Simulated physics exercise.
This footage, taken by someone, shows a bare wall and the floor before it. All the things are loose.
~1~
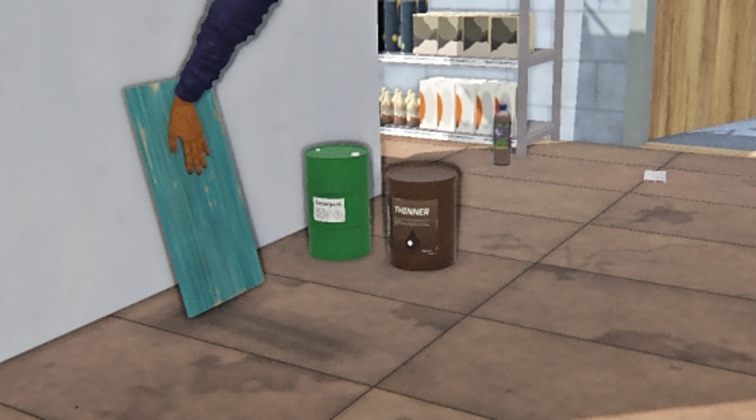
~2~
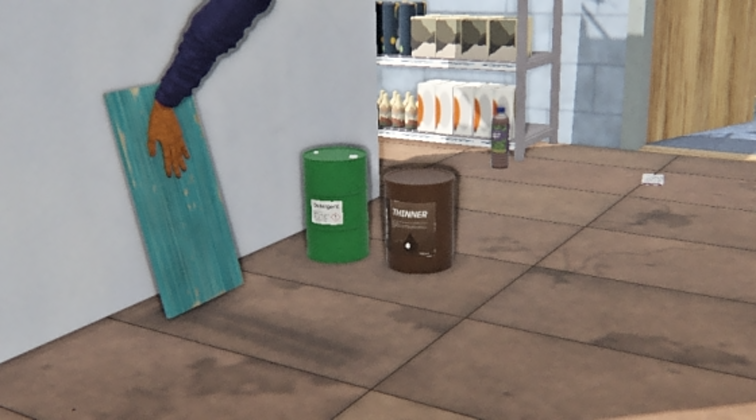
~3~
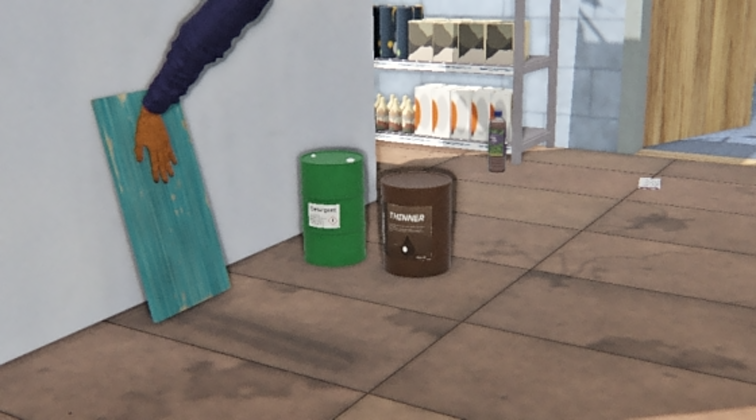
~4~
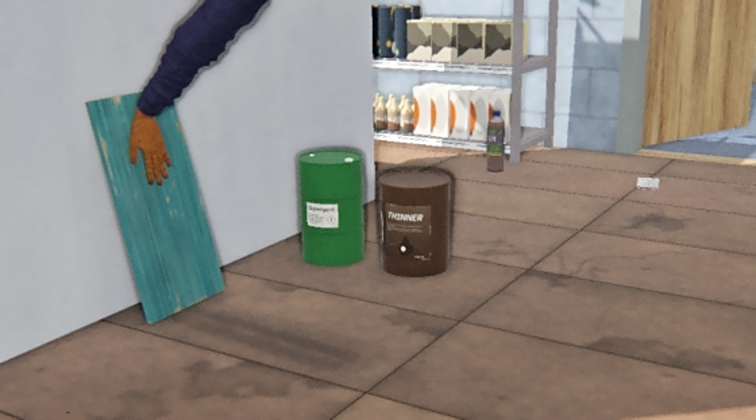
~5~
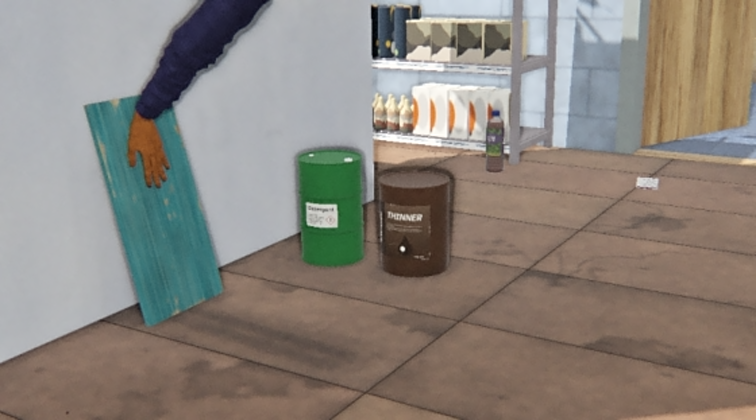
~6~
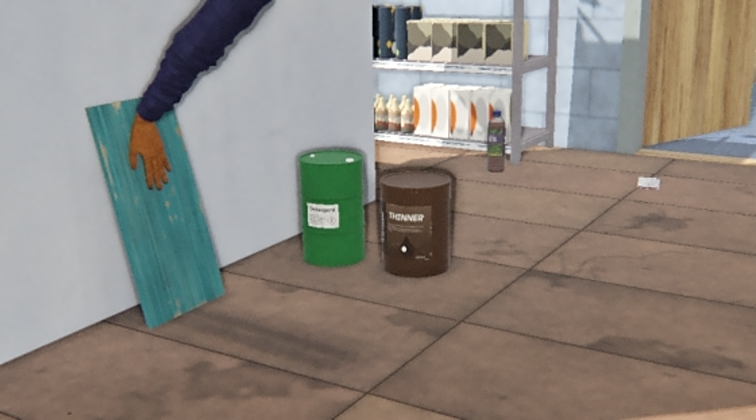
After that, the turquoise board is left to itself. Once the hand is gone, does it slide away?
Keeps its footing.
Then, 0.30 s on from there, no change.
Then, 0.80 s on from there, turquoise board resting near (159, 207).
In the end, all 3 unmoved. At the end, from the last picture's camera, turquoise board near (159, 207). The board holds.
